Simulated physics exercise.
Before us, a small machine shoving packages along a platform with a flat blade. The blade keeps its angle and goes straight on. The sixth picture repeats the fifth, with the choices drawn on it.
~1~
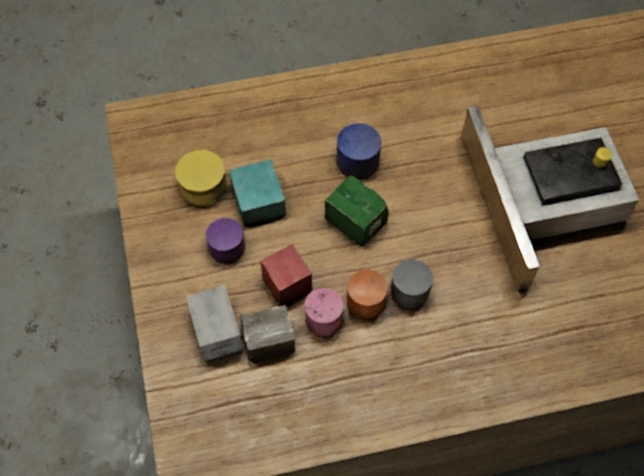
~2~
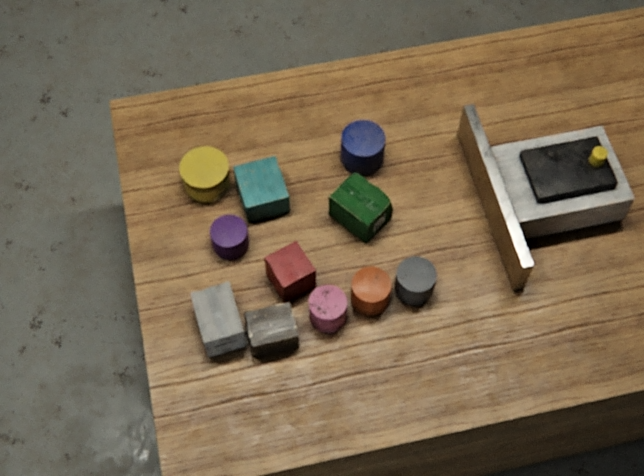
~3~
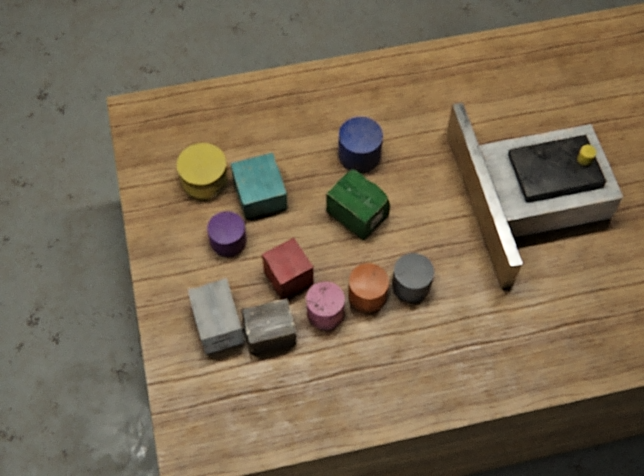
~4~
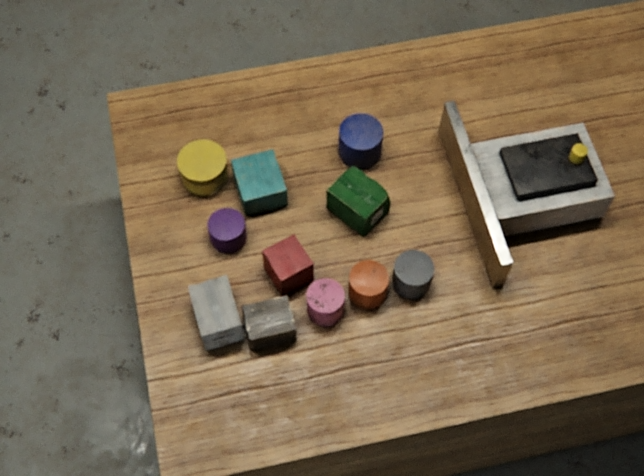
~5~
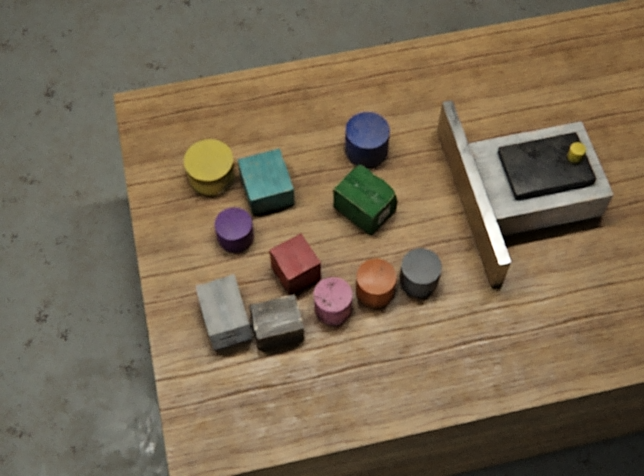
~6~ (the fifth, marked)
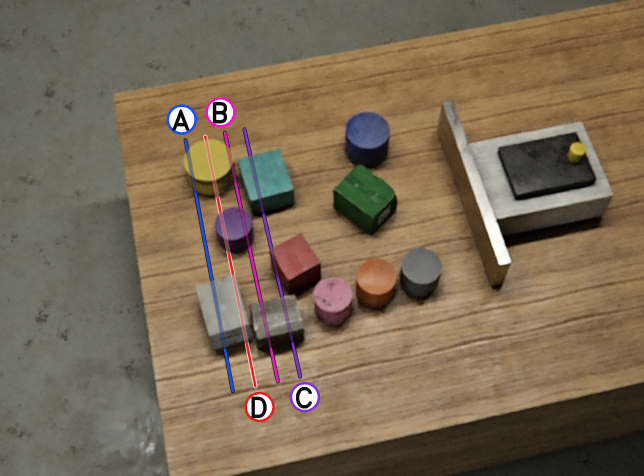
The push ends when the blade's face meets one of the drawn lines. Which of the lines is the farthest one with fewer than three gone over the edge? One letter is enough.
A.
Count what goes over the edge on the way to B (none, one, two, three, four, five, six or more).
In all, none.
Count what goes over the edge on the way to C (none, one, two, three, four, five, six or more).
By then, none.
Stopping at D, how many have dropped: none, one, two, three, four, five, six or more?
In all, none.
On the marked copy, A at (208, 257); B at (249, 248); C at (270, 244); D at (229, 252).
Taking A. A third of the way, robot (447, 184); black crate (271, 327); pink canister (312, 313).
Two thirds of the way, robot (352, 203); yellow pail (160, 165); white box (201, 317).
When it is over, robot (277, 218); turquoise crate (131, 209); purple canister (143, 245); none fallen.
As for the rest, B is within the limit but short; C is within the limit but short; D is within the limit but short.
